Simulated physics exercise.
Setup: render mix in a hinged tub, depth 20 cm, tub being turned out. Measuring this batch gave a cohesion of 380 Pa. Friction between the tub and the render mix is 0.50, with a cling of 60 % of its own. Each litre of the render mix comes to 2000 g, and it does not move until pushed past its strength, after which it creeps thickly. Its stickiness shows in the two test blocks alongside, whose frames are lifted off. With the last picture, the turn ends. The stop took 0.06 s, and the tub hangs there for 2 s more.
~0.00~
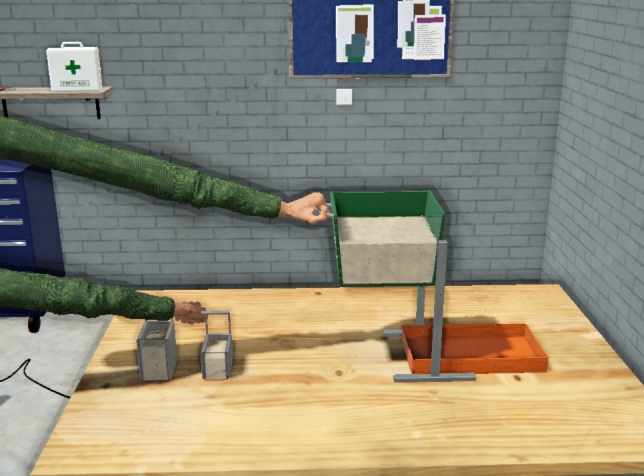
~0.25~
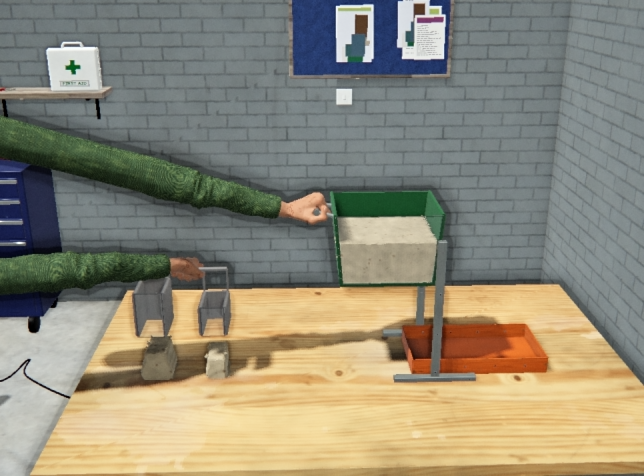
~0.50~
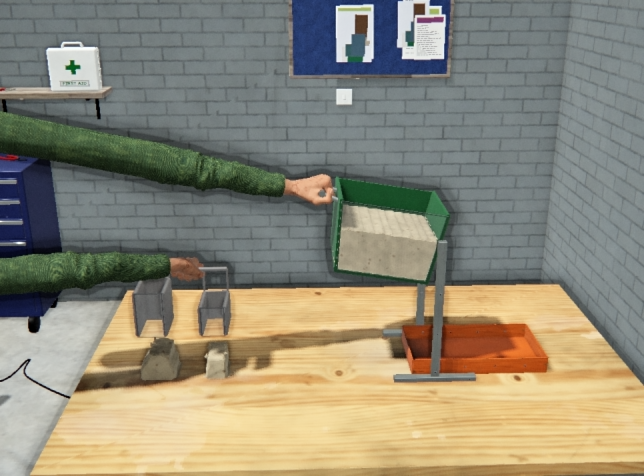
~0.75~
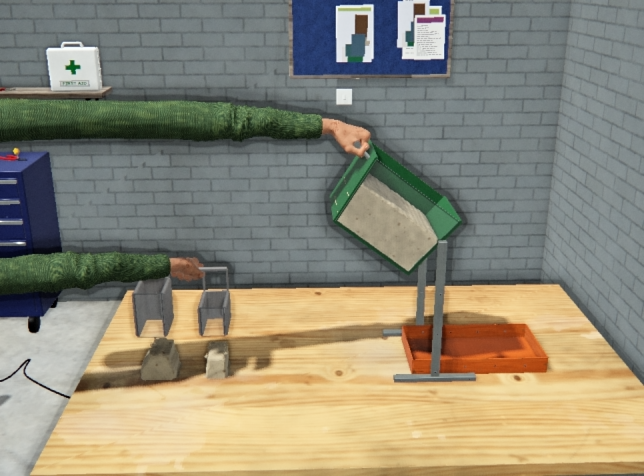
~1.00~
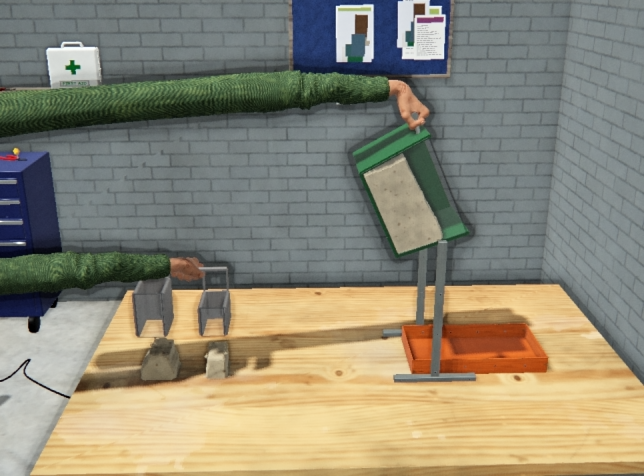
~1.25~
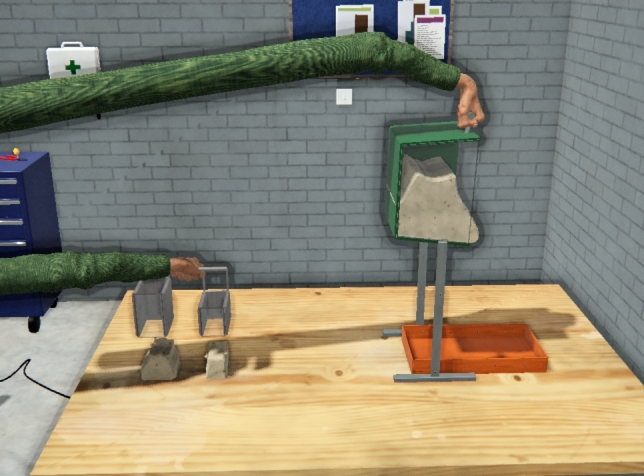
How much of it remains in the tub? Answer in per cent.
38 %.
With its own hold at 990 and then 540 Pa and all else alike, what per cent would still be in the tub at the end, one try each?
Try one gives 55 per cent, try two gives 45 per cent.
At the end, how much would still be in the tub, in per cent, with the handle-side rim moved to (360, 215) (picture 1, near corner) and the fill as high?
Around 55 percent would still be in the tub at the end.
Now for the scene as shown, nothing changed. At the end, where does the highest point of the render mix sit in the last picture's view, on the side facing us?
I'd say it peaks at roughly (417, 214) in the last picture.
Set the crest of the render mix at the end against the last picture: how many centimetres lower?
Roughly 11 cm.
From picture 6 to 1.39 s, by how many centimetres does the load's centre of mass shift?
It has moved around 7 centimetres.
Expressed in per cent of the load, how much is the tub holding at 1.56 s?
The tub holds some 50 % at that moment.
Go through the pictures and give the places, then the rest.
Handle-side rim at (337, 217), tilt 0 degrees; top of the render mix at (383, 242); blocks stand 11 cm, 7.3 cm (left to right), in the first picture.
Handle-side rim at (337, 217), tilt 0 degrees; top of the render mix at (383, 242); blocks stand 9.5 cm, 7.3 cm (left to right), in the second picture.
Handle-side rim at (344, 201), tilt 9 degrees; top of the render mix at (347, 229); blocks stand 8.8 cm, 7.2 cm (left to right), in the third picture.
Handle-side rim at (378, 160), tilt 37 degrees; top of the render mix at (365, 187); blocks stand 8.8 cm, 7.2 cm (left to right), in the fourth picture.
Handle-side rim at (430, 138), tilt 66 degrees; top of the render mix at (406, 160); blocks stand 8.8 cm, 7.2 cm (left to right), in the fifth picture.
Handle-side rim at (479, 141), tilt 91 degrees; top of the render mix at (416, 176); blocks stand 8.8 cm, 7.2 cm (left to right), in the sixth picture.
After 1.39 s, the tub is at 92 degrees and holds 70 %.
After 1.56 s, the tub is at 92 degrees and holds 48 %.
After 1.73 s, the tub is at 92 degrees and holds 40 %.
After 1.90 s, the tub is at 92 degrees and holds 39 %.
After 3.25 s, at the end, the tub is at 92 degrees and holds 38 %.
